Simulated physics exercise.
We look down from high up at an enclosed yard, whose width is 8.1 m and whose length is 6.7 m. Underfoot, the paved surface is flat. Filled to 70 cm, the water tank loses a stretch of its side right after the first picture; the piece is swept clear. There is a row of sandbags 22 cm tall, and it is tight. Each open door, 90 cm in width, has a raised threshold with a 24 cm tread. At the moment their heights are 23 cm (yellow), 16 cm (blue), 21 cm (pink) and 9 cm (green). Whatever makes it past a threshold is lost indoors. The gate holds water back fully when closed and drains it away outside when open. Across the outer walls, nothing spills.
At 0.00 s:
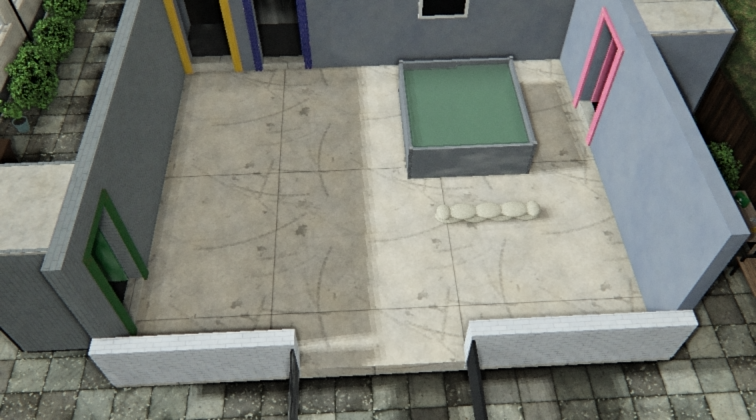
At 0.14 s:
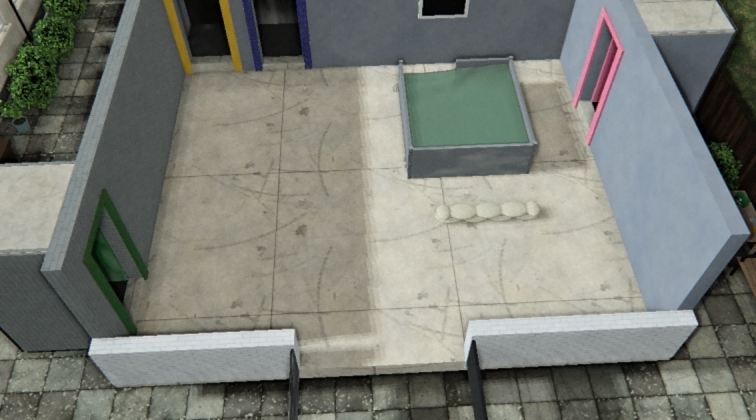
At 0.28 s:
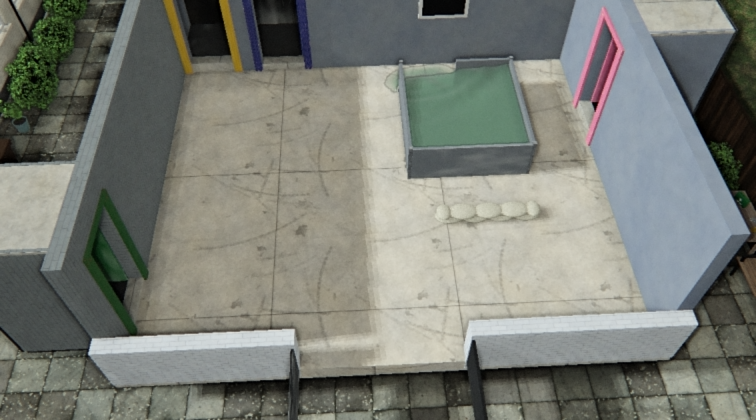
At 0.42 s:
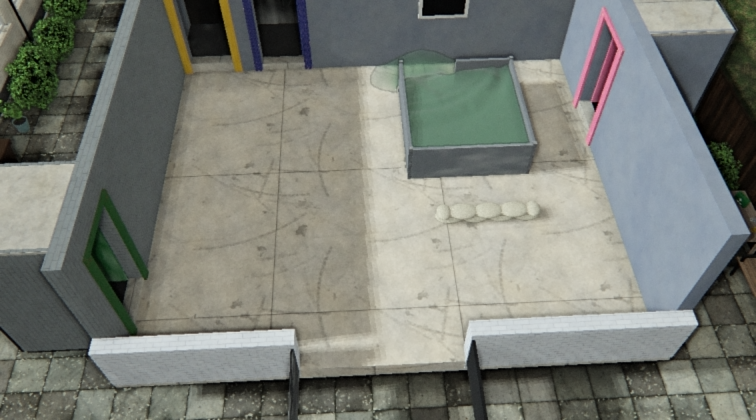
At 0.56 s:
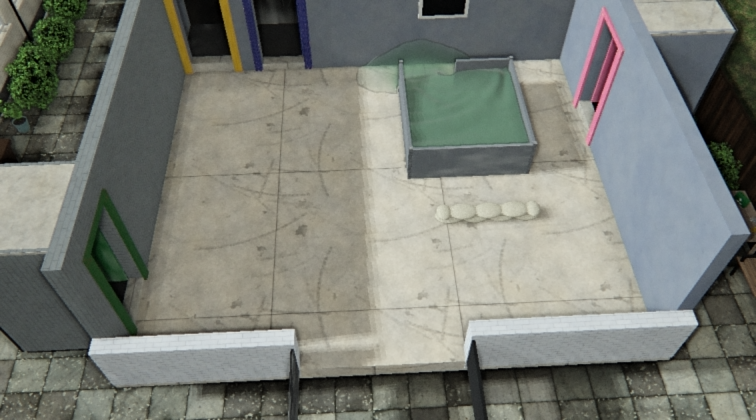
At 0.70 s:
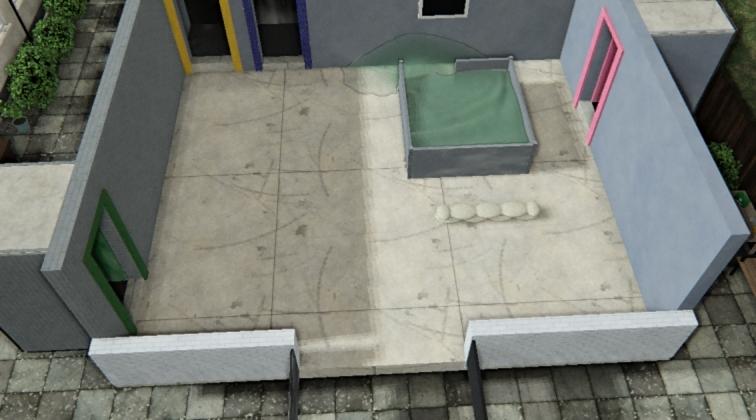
Green water leaking from a gap in the far side of a raised tank, spreading across the pale floor of a walled yard.
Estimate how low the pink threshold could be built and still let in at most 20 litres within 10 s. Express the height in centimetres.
I would say 8 cm or so.
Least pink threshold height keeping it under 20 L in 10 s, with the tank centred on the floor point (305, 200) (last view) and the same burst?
About 6.5 centimetres.
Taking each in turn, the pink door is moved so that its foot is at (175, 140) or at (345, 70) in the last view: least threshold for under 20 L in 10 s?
You'd want about 14.0 cm there first, then about 12.0 cm.
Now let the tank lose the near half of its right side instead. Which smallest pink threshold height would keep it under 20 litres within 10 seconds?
Estimate: Near 37 cm.
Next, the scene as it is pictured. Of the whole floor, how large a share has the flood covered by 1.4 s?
I'd estimate about 15 percent.
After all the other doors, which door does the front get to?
Last in order comes the green door.
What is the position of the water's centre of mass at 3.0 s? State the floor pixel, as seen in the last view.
Look at about (420, 113) in the last view.
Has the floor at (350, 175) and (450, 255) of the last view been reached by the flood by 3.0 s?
First untouched, then untouched.
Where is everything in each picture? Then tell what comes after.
In the first picture, the water tank at (464, 104) is whole and still, 70 cm deep; the pink door at (595, 86) is dry.
In the second picture, the front is at a hidden place, 0.3 m from the gap on the far side; 0.3 m2 of floor is wet, 70 cm left at the back.
In the third picture, water pours out on the far side and has run 0.8 m, to a hidden place; about 11 cm deep outside, 70 cm at the back.
In the fourth picture, the front is at (379, 66), 1.0 m from the gap on the far side; 1.6 m2 of floor is wet, 70 cm left at the back.
In the fifth picture, the gap is on the far side, the front 1.2 m out at (363, 67); the back of the water tank holds 70 cm.
In the sixth picture, the gap is on the far side, the front 1.4 m out at (346, 68); the back of the water tank holds 65 cm; the pink door at (595, 86), 3.2 m from the gap, is still 2.1 m from the nearest water.
After 1.4 s water covers 15 % of the floor, deepest (58 cm) near (412, 65); it has not reached the pink door.
After 3.0 s water covers 40 % of the floor, deepest (35 cm) near (421, 70); 12 cm at the pink door, 0 litres in over its 21 cm threshold.
After 10.0 s water covers 90 % of the floor, deepest (13 cm) near (421, 70); 6 cm at the pink door, 0 litres in over its 21 cm threshold.
At the pink door as built, the water arrived by 1.8 s and peaked near 12 cm at 3.2 s.
Run again over the same 10 s with other heights there, 28 litres in over 7 cm, 10 litres over 9.5 cm. The limit of 20 litres is kept from about 8 cm up.
